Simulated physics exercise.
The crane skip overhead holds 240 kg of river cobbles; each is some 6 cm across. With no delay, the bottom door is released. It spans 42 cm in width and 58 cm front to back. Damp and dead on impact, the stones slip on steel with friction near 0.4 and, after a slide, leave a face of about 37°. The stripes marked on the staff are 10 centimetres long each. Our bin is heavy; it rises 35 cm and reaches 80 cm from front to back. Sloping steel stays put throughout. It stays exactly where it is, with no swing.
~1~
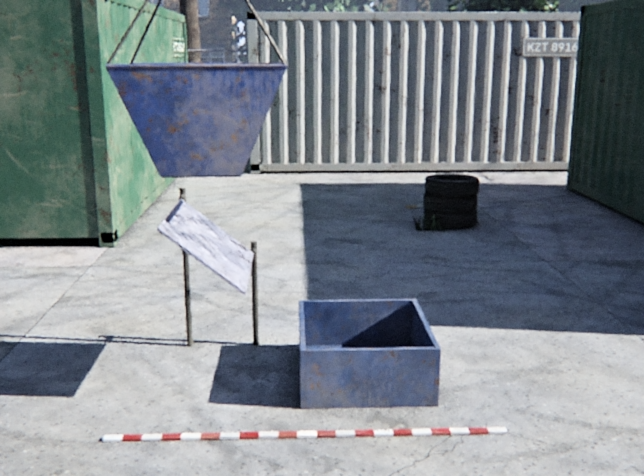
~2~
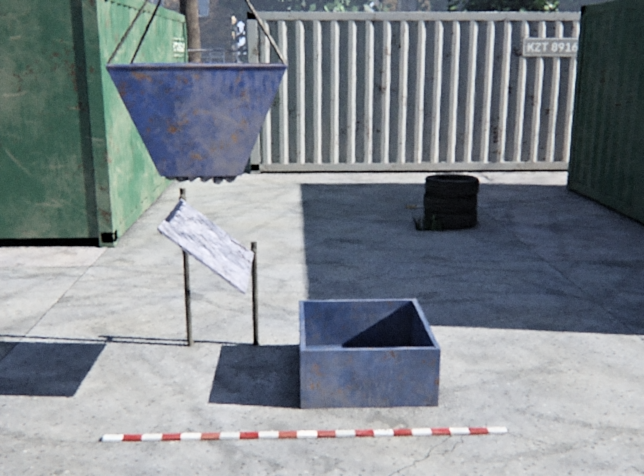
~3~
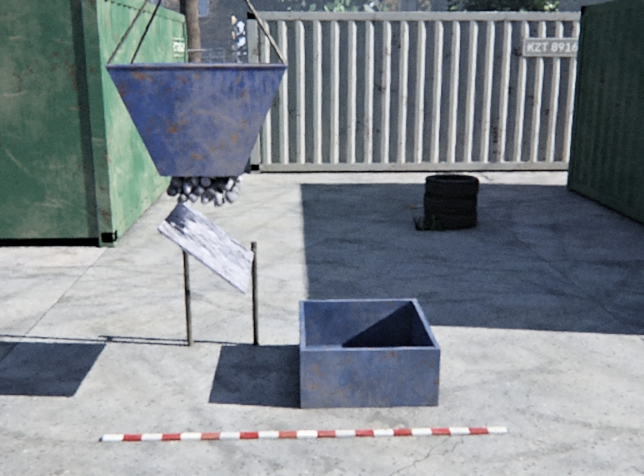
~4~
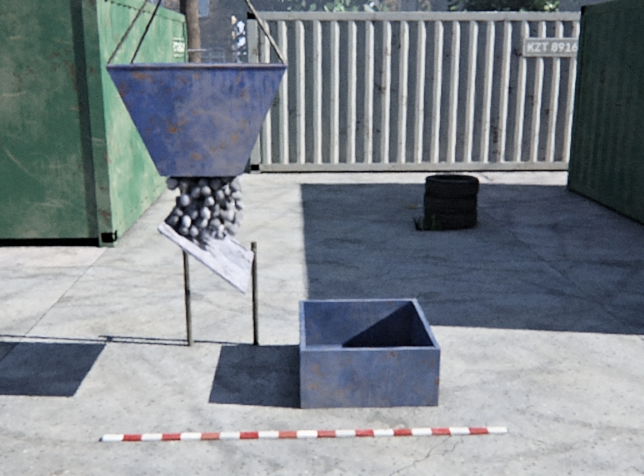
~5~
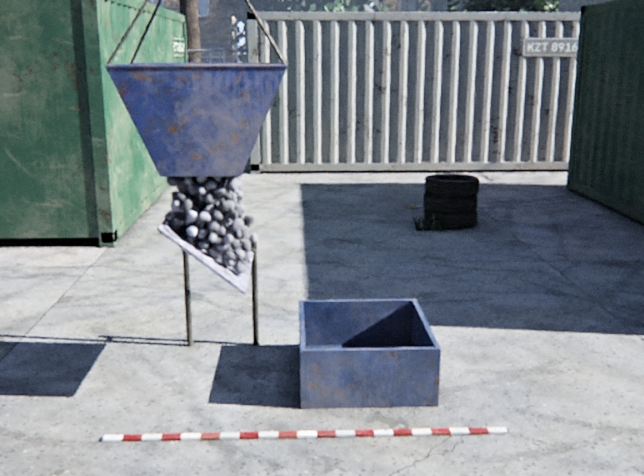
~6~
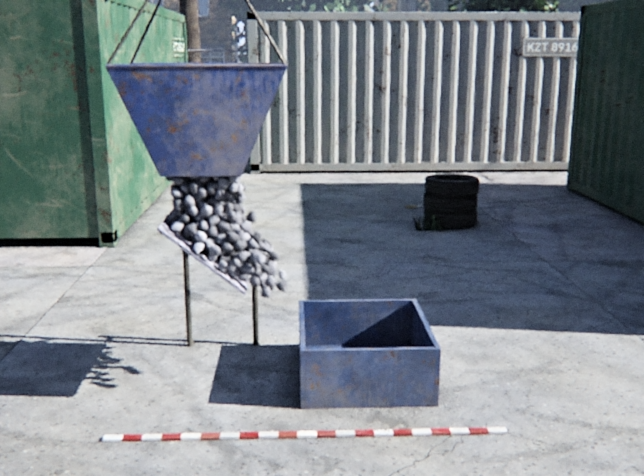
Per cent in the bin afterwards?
40 per cent.
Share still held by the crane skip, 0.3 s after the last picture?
I'd say some 0 per cent is still inside.
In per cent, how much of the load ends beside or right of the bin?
Something like 20 per cent, roughly.
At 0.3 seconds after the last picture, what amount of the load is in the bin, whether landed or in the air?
Share: Around 15 %.
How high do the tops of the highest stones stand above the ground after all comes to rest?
Max stone height at rest approx 22 cm.
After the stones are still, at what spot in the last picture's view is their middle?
I'd say close to pixel (326, 365).
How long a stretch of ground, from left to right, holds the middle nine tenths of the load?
The stretch is roughly 110 cm long.
Then, 0.3 s after the last picture, 0 % in the crane skip, 35 % on the steel, 49 % falling or lying left of the bin, 14 % falling or lying in the bin, 2 % falling or lying beside or right of the bin; the stones farthest right are at (383, 370).
Then, 0.7 s after the last picture, 0 % in the crane skip, 2 % on the steel, 44 % falling or lying left of the bin, 37 % falling or lying in the bin, 17 % falling or lying beside or right of the bin; the stones farthest right are at (429, 381).
Then, 1.3 s after the last picture, 0 % in the crane skip, 39 % falling or lying left of the bin, 40 % falling or lying in the bin, 20 % falling or lying beside or right of the bin; the stones farthest right are at (522, 428).
Then, 2.2 s after the last picture, 0 % in the crane skip, 39 % falling or lying left of the bin, 40 % falling or lying in the bin, 20 % falling or lying beside or right of the bin; the stones farthest right are at (549, 429).
Then, 4.1 s after the last picture, 0 % in the crane skip, 39 % left of the bin, 40 % in the bin, 20 % beside or right of the bin; the stones farthest right are at (549, 429).
